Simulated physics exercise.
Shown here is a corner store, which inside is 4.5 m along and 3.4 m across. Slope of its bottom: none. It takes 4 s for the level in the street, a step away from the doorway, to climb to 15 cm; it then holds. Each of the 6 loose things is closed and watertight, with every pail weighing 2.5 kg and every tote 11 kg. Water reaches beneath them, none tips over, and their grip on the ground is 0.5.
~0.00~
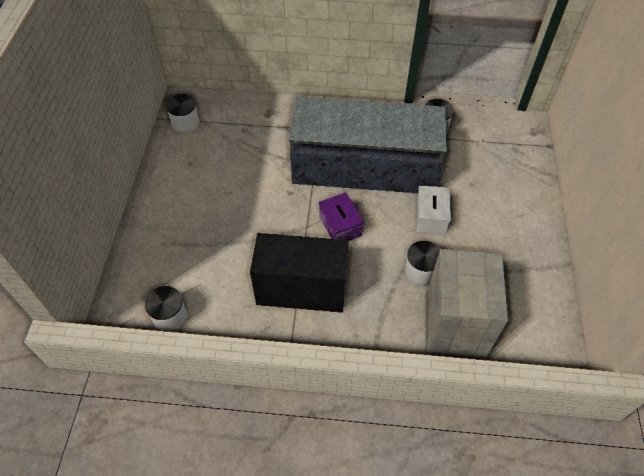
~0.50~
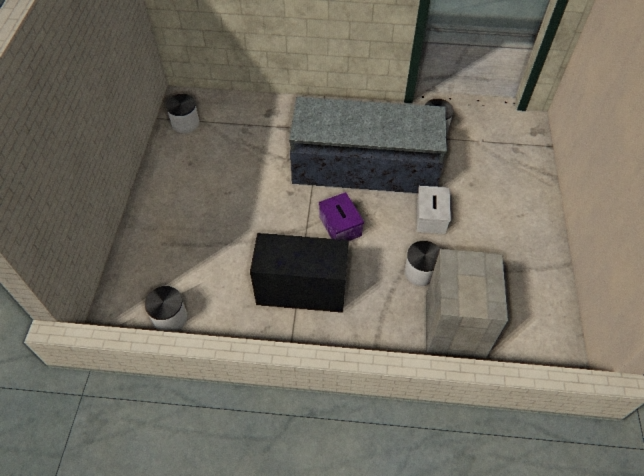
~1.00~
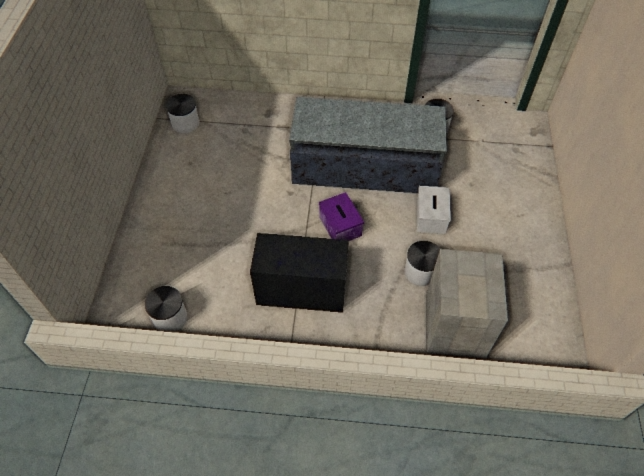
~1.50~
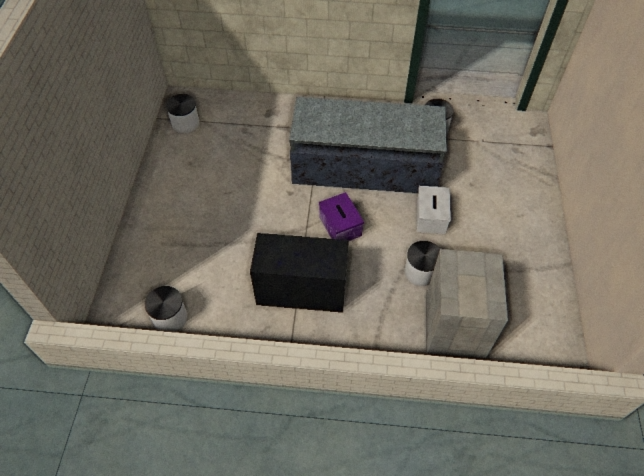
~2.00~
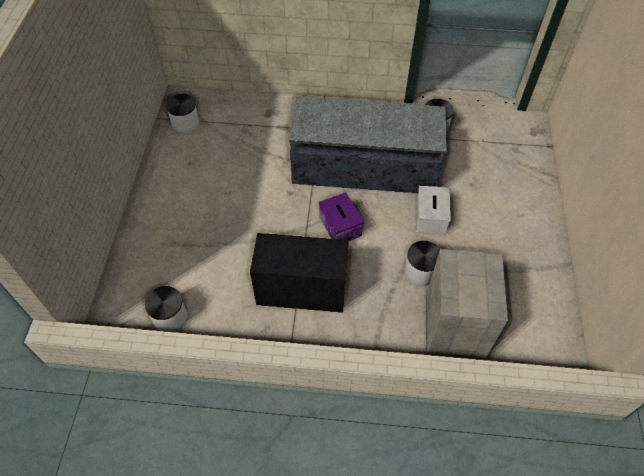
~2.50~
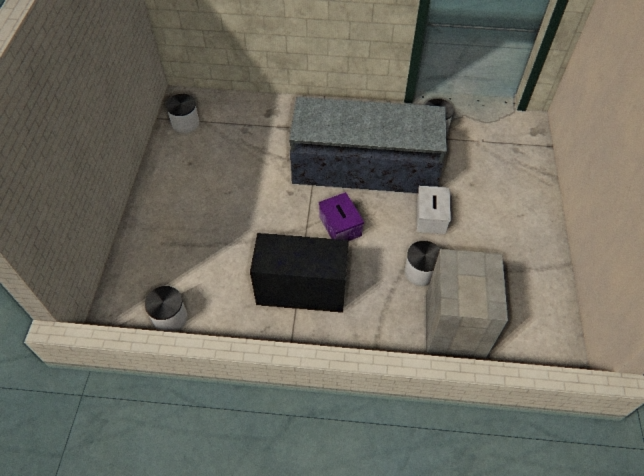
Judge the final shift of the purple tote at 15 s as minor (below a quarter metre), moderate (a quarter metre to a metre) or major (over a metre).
Minor.
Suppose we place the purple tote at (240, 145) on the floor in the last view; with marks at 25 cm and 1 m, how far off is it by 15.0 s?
Result: It remains near its start.
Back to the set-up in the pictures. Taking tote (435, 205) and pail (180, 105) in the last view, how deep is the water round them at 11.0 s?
First roughly 6 cm, second roughly 4 cm.
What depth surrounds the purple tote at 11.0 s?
Roughly 5 cm.
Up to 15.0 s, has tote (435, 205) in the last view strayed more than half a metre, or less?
I'd say beneath it.
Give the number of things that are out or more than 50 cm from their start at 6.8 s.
The number I get is 1.
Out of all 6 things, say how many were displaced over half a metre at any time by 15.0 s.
3 in all.
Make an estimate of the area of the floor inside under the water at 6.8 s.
About 8.0 m2 is covered.
After 3.5 s the purple tote is near (341, 212), 0.0 m from its start, aground; 0 afloat.
After 6.8 s the purple tote is near (341, 212), 0.0 m from its start, aground; 0 afloat.
After 11.0 s the purple tote is near (341, 212), 0.0 m from its start, aground; 4 afloat.
After 15.0 s the purple tote is near (340, 212), 0.0 m from its start, aground; 4 afloat.
